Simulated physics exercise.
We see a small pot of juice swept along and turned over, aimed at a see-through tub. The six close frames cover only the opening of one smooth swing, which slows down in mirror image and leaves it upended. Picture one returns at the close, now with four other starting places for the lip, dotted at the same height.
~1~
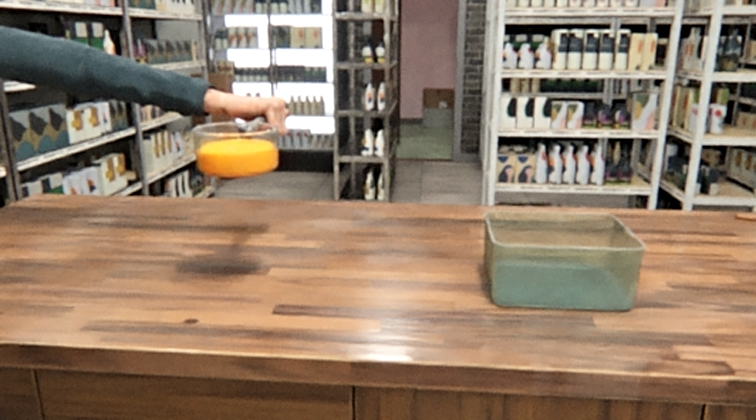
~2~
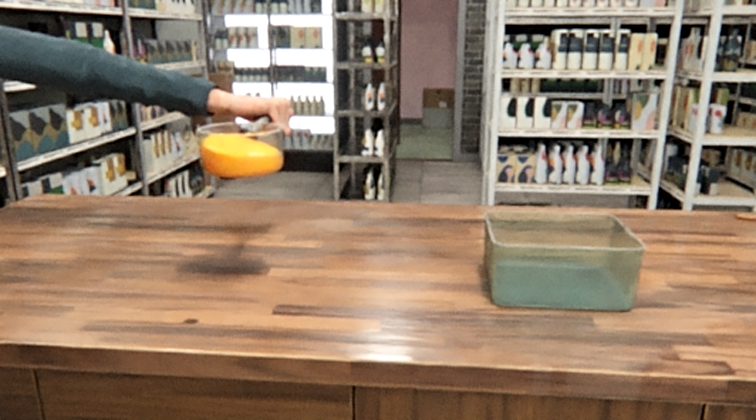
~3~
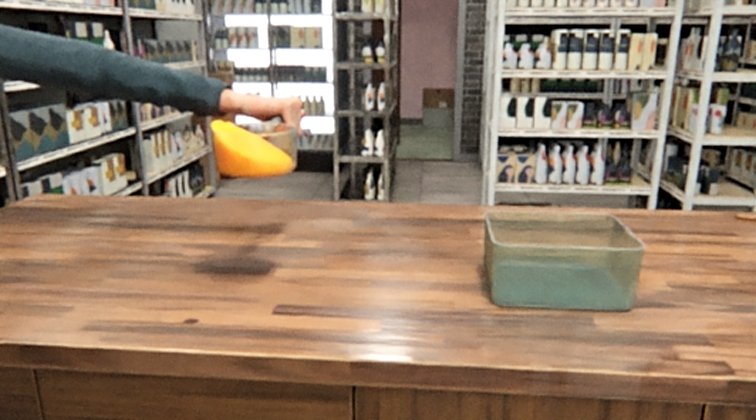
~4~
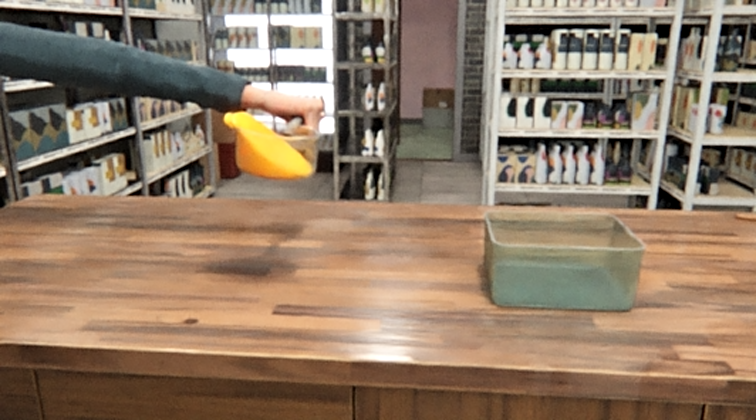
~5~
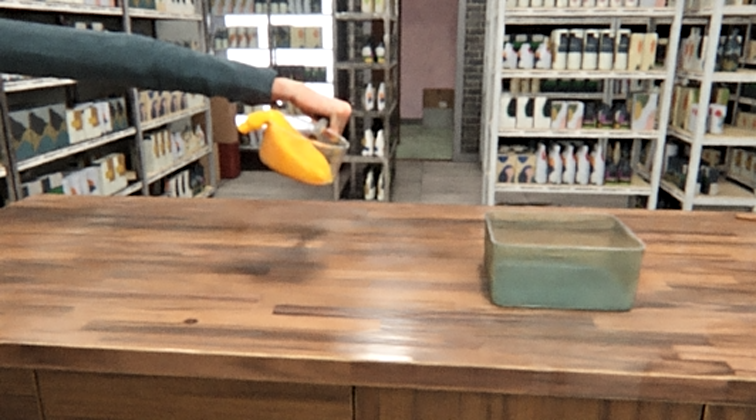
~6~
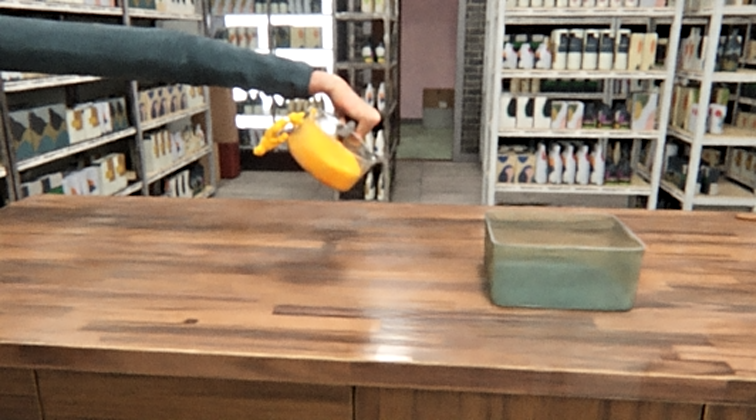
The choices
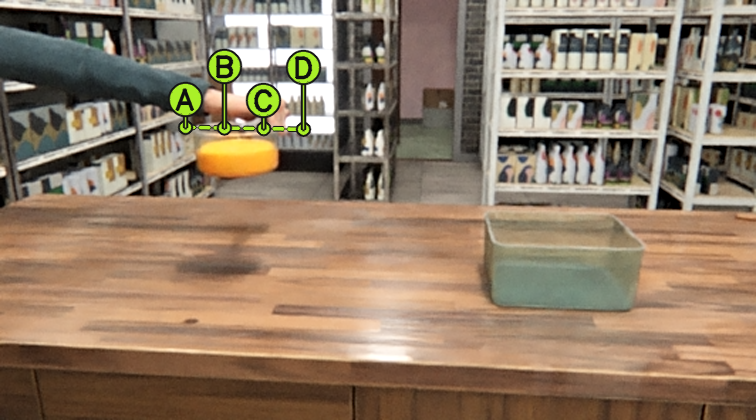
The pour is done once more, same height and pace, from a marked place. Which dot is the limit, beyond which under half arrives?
The answer is dot D.
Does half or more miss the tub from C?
Yes, that goes wrong.
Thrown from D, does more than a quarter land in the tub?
Yes.
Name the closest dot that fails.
It is C.
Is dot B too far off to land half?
Yes.
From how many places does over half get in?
One.
On the marked copy, A at (185, 127); B at (224, 128); C at (263, 128); D at (303, 129).
Choosing A, about 0 % lands in the tub, 98 % falls short.
Choosing B, about 7 % lands in the tub, 88 % falls short and 6 % goes beside or beyond.
Choosing C, about 27 % lands in the tub, 62 % falls short and 11 % goes beside or beyond.
Choosing D, about 67 % lands in the tub, 30 % falls short and 4 % goes beside or beyond.
